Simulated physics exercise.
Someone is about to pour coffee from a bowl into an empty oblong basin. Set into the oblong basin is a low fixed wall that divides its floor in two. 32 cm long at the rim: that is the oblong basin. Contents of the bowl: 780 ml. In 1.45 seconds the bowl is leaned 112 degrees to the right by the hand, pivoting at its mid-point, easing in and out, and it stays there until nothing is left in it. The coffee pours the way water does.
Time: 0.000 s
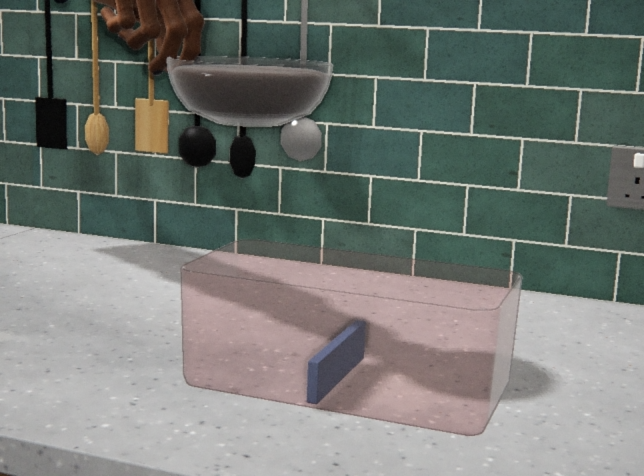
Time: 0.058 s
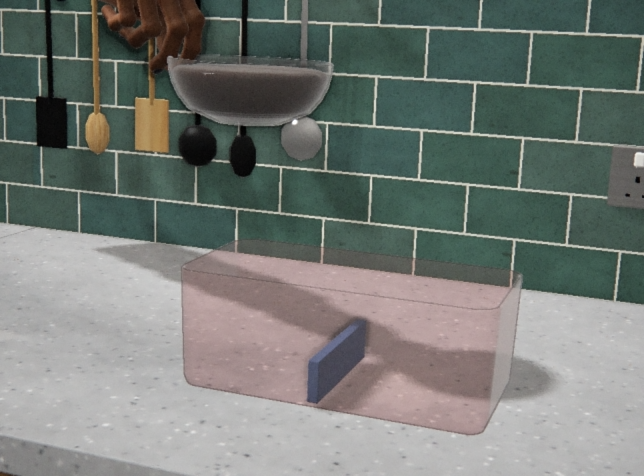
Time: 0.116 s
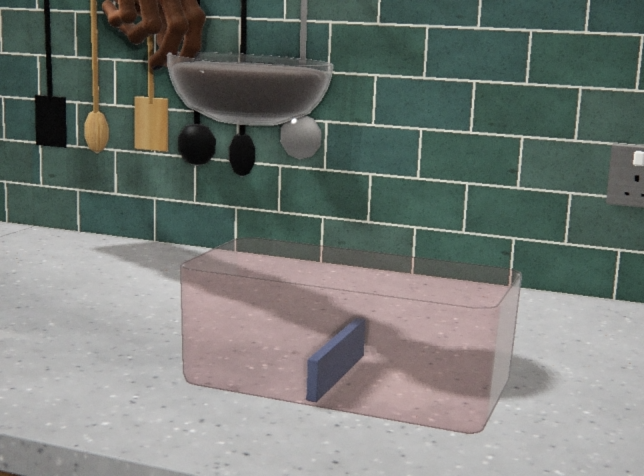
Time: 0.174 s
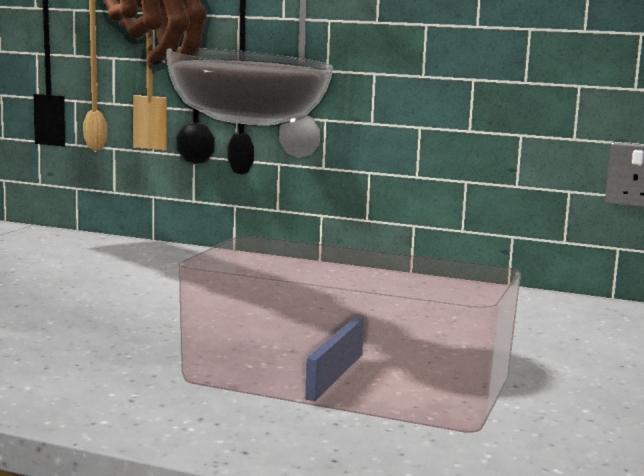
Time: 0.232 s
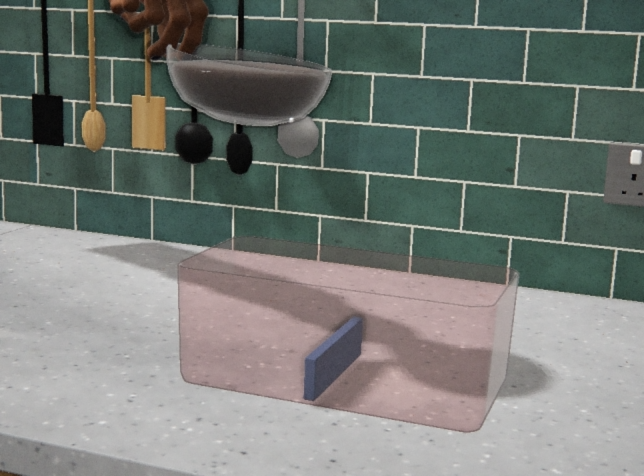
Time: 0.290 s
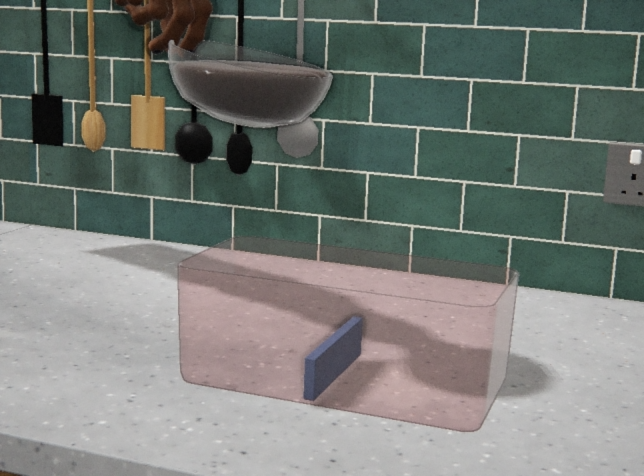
In the video, a hand holds a transparent bowl of dark coffee above an empty, clear oblong basin with a small blue wall inside on a speckled counter, then slowly leans the bowl slightly to the right.
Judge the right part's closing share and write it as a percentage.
I would judge it at 84 per cent.
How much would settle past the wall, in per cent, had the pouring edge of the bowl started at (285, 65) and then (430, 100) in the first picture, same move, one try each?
The first try gives 60 percent and the second 75 percent.
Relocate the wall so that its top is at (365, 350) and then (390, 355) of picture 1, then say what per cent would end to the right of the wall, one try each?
In turn about 70 and 45 per cent.
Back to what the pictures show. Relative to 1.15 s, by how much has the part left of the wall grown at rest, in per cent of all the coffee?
Change: Approx. 3 %.
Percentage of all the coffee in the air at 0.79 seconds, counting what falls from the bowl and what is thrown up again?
Roughly 40 %.
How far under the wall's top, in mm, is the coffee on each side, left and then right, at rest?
About 40 mm on the left, about 18 mm on the right.
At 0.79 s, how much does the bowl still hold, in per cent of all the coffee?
Near 28 in a hundred.
After 0.79 s the tilt is 64° and 29 per cent is still to pour, 2 is left of the wall and 30 right of it.
After 1.15 s the tilt is 101° and 0 per cent is still to pour, 12 is left of the wall and 84 right of it.
After 1.53 s the tilt is 112° and 0 per cent is still to pour, 15 is left of the wall and 84 right of it.
After 1.95 s the tilt is 112° and 0 per cent is still to pour, 15 is left of the wall and 84 right of it.
In the end 15 per cent lies left of the wall, 84 right of it and 1 outside.
